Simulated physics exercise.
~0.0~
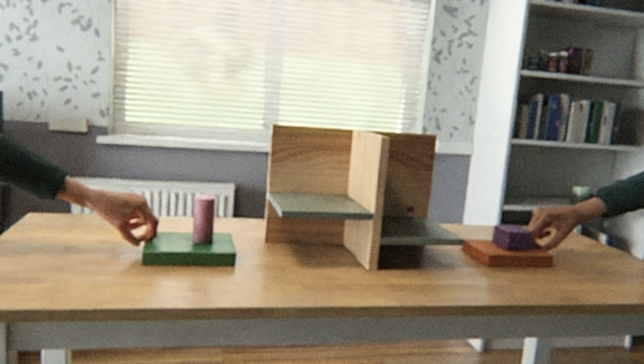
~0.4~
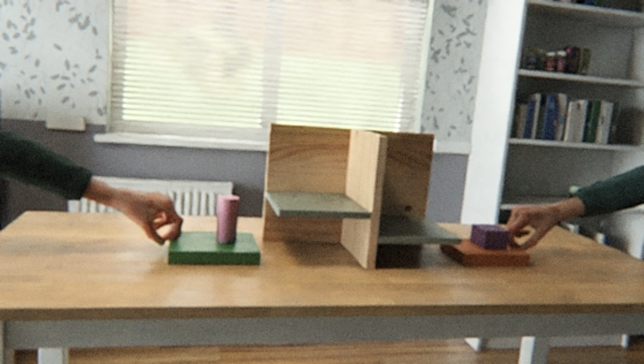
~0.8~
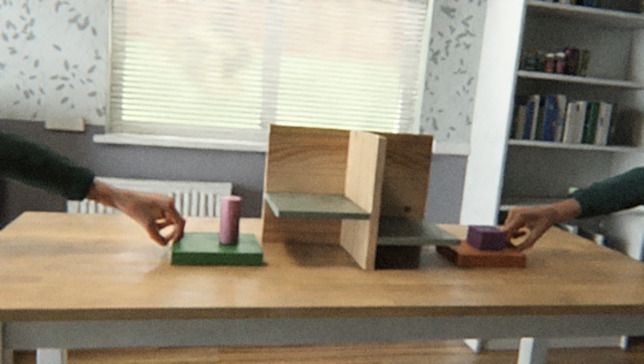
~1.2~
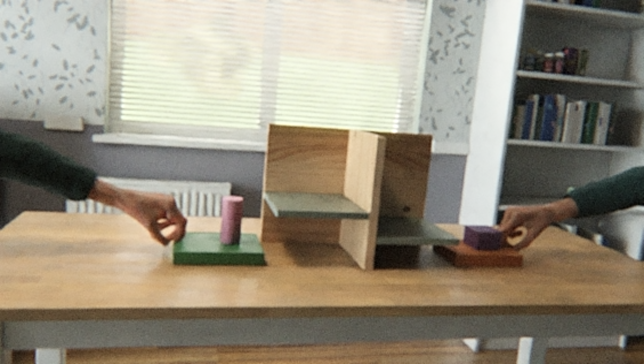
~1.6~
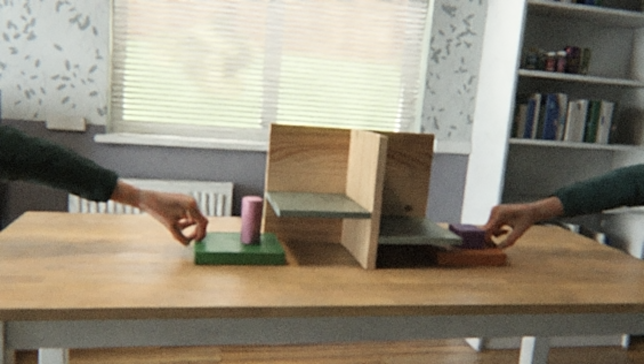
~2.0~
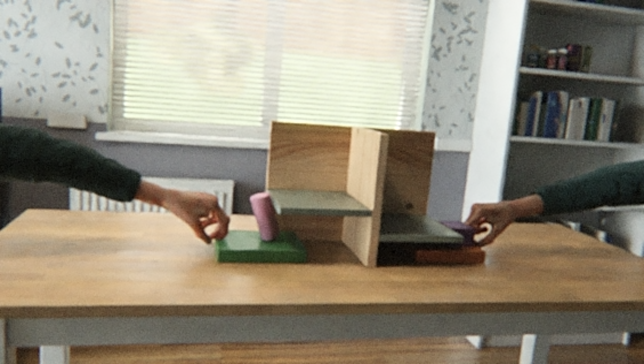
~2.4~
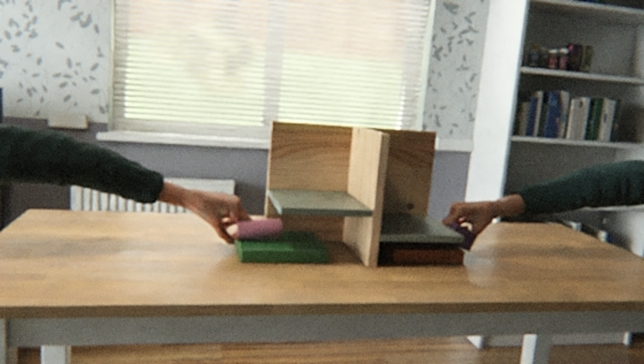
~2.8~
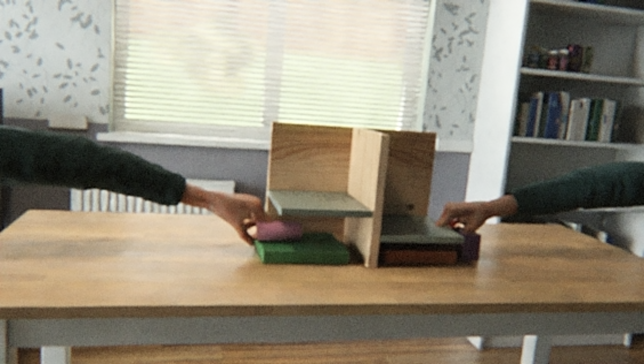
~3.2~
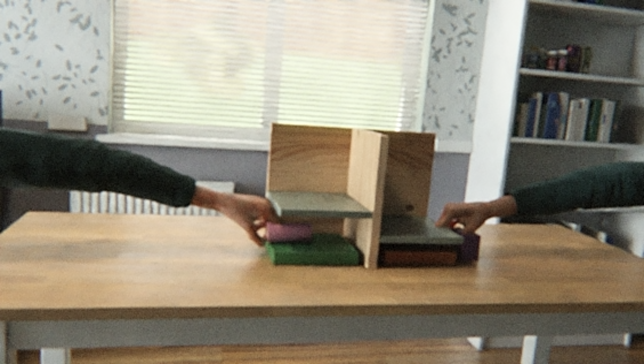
Two hands sliding loaded trays under a wooden rack's shelves, the pink cylinder toppling and the purple block tipping off its board.
